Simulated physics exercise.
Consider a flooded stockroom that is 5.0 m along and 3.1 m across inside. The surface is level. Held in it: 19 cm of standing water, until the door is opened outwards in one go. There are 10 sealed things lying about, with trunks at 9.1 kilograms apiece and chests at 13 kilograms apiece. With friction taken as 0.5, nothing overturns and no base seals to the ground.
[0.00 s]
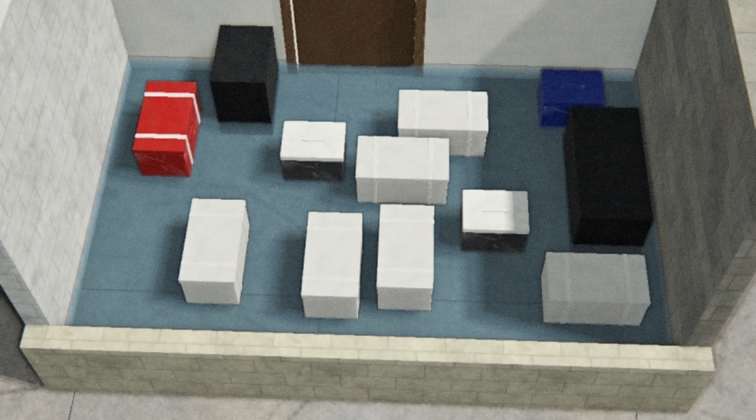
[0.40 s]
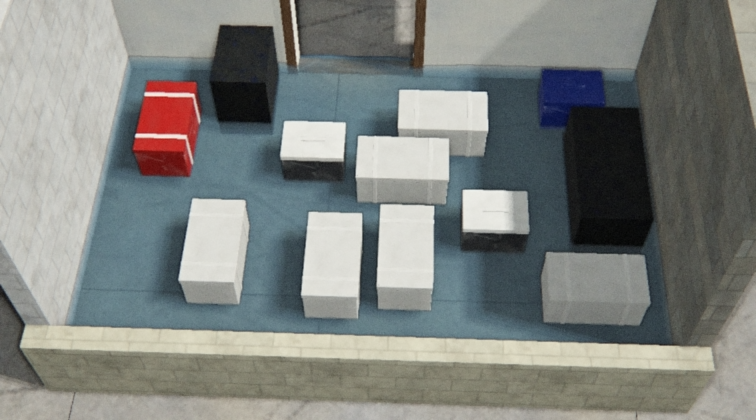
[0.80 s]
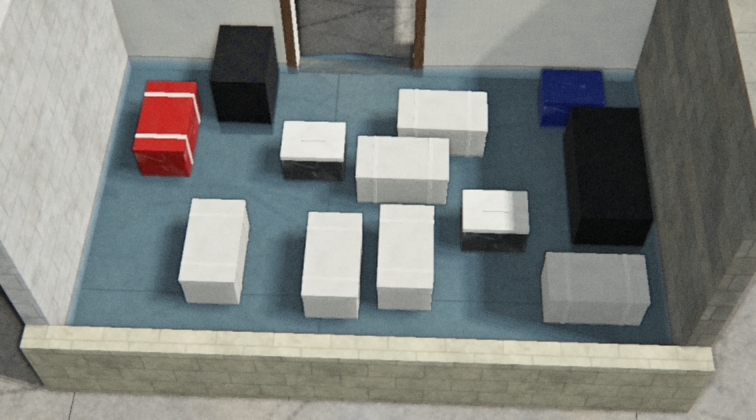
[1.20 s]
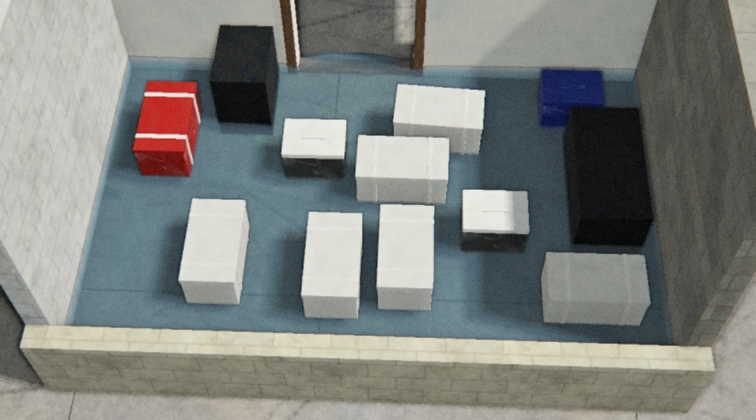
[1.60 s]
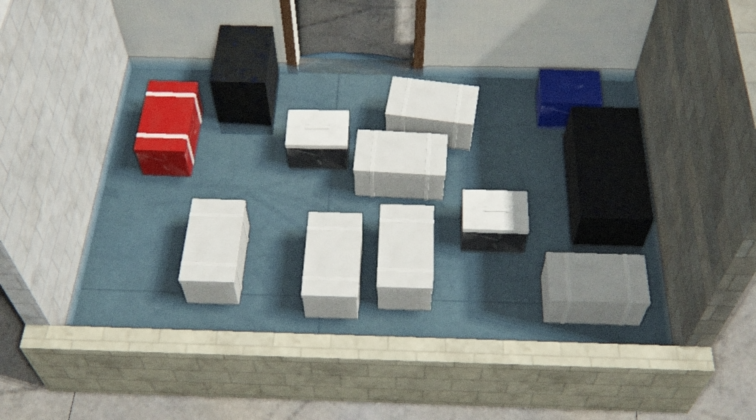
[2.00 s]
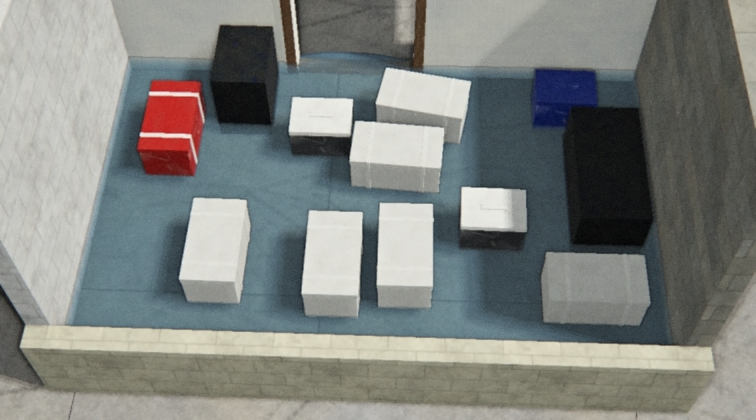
In a flooded stockroom seen from above, white, black, red, grey and blue boxes sit in blue-tinted water as the brown door at the back disappears from its frame, leaving the doorway open. The back white box then drifts toward the opening and turns slightly, while a few others shift a little.
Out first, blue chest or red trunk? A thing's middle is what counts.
The blue one.
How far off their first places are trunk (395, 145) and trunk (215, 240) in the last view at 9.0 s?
Taking them in order, the first is washed out and the second is 60 cm.
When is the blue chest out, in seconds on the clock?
Exit time: About 14.5 s.
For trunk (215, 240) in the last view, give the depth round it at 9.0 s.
About 13 cm.
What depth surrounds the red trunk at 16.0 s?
Roughly 10 cm deep.
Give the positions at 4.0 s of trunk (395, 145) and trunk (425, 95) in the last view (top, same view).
Approx. (392, 99); approx. (387, 32).
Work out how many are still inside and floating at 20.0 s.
The count is 4.
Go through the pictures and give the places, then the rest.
In the first picture, the blue chest at (573, 86), afloat; the red trunk at (165, 115), afloat; 19 cm deep round most things; 0 of 10 have shifted.
In the second picture, the blue chest at (573, 86), afloat; the red trunk at (165, 115) floats; 19 cm deep round most things; 0 of 10 have shifted.
In the third picture, the blue chest at (573, 86) floats; the red trunk at (165, 115), afloat; about 2690 L in view; 0 of 10 have shifted.
In the fourth picture, the blue chest at (573, 86) floats; the red trunk at (165, 115) floats; about 2650 L in view; 1 of 10 have shifted.
In the fifth picture, the blue chest at (571, 86), afloat; the red trunk at (166, 115), afloat; about 2610 L in view; 3 of 10 have shifted.
In the sixth picture, the blue chest at (566, 86), afloat, 6 cm from its start; the red trunk at (170, 115) floats, 4 cm from its start; about 2560 L in view; 4 of 10 have shifted.
After 4.0 s the blue chest is near (545, 81), 0.3 m from its start, afloat; the red trunk is near (186, 110), 0.2 m from its start, afloat; 1 of 10 are out; 9 afloat.
After 9.0 s the blue chest is near (496, 72), 0.7 m from its start, afloat; the red trunk is near (200, 118), 0.3 m from its start, afloat; 3 of 10 are out; 7 afloat.
After 16.0 s the blue chest has gone out (at 14.7 s); the red trunk is near (203, 119), 0.3 m from its start, afloat; 4 of 10 are out; 6 afloat.
After 20.0 s the blue chest has gone out (at 14.7 s); the red trunk is near (213, 125), 0.4 m from its start, afloat; 6 of 10 are out; 4 afloat.
